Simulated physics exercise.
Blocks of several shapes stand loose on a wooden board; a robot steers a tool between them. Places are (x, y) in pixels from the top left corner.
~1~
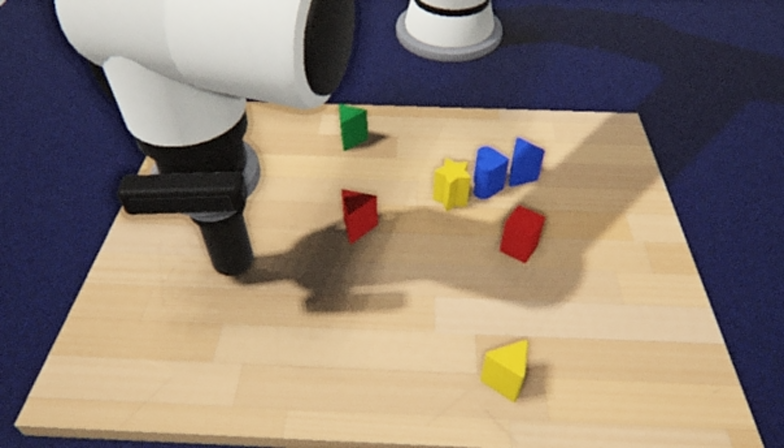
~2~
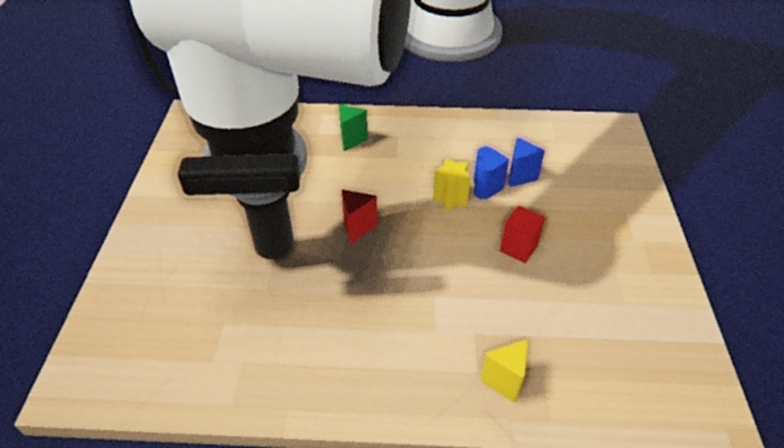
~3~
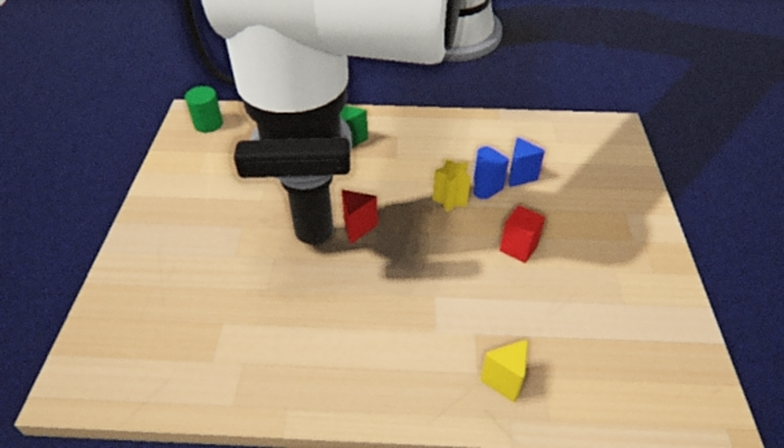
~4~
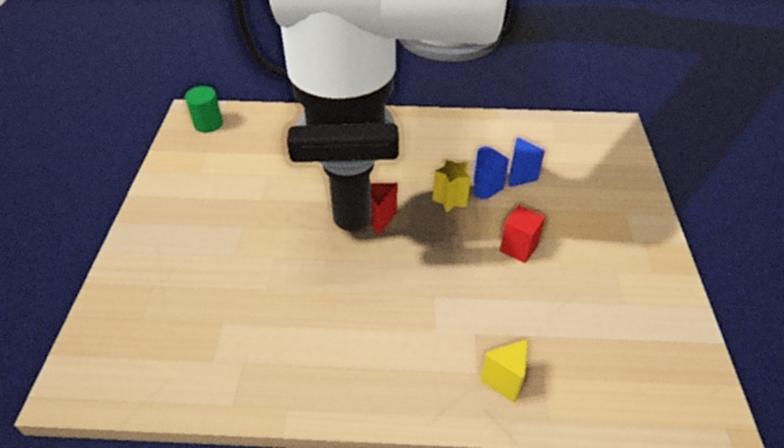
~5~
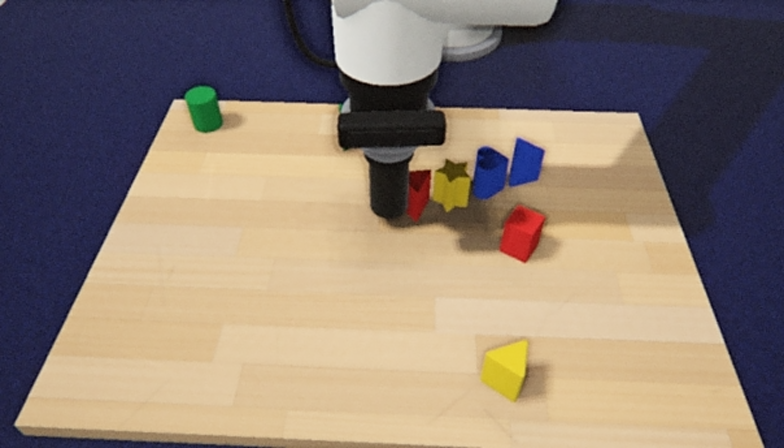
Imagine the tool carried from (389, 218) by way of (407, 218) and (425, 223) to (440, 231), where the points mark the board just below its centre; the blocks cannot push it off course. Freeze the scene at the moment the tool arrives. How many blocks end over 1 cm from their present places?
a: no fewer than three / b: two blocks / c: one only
Option c.
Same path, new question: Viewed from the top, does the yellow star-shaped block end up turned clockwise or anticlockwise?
Prediction: Clockwise.
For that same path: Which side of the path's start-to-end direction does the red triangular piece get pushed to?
It moves over to the left.
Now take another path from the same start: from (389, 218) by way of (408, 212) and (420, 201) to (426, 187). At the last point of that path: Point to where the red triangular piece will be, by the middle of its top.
I predict (450, 146).
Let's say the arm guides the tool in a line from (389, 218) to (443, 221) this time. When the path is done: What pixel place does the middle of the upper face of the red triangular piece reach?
That would be at about pixel (434, 168).
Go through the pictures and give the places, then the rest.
The first picture shows tool tip (233, 260); block tops, red triangular piece (356, 199); yellow star-shaped block (454, 170); blue heart block (491, 158).
The second picture shows tool (275, 245); blocks unchanged.
The third picture shows tool (314, 230); blocks unchanged.
The fourth picture shows tool (352, 217); red triangular piece (379, 190).
The fifth picture shows tool (389, 206); red triangular piece (415, 178); yellow star-shaped block (454, 170); blue heart block (491, 158).
What follows on the original path. Halfway along, tool (417, 207); red triangular piece (432, 172), turned 35° anticlockwise; yellow star-shaped block (459, 168), turned 20° clockwise.
At the end, tool (441, 219); red triangular piece (432, 172), turned 35° anticlockwise; yellow star-shaped block (459, 168), turned 20° clockwise; blue heart block in place.
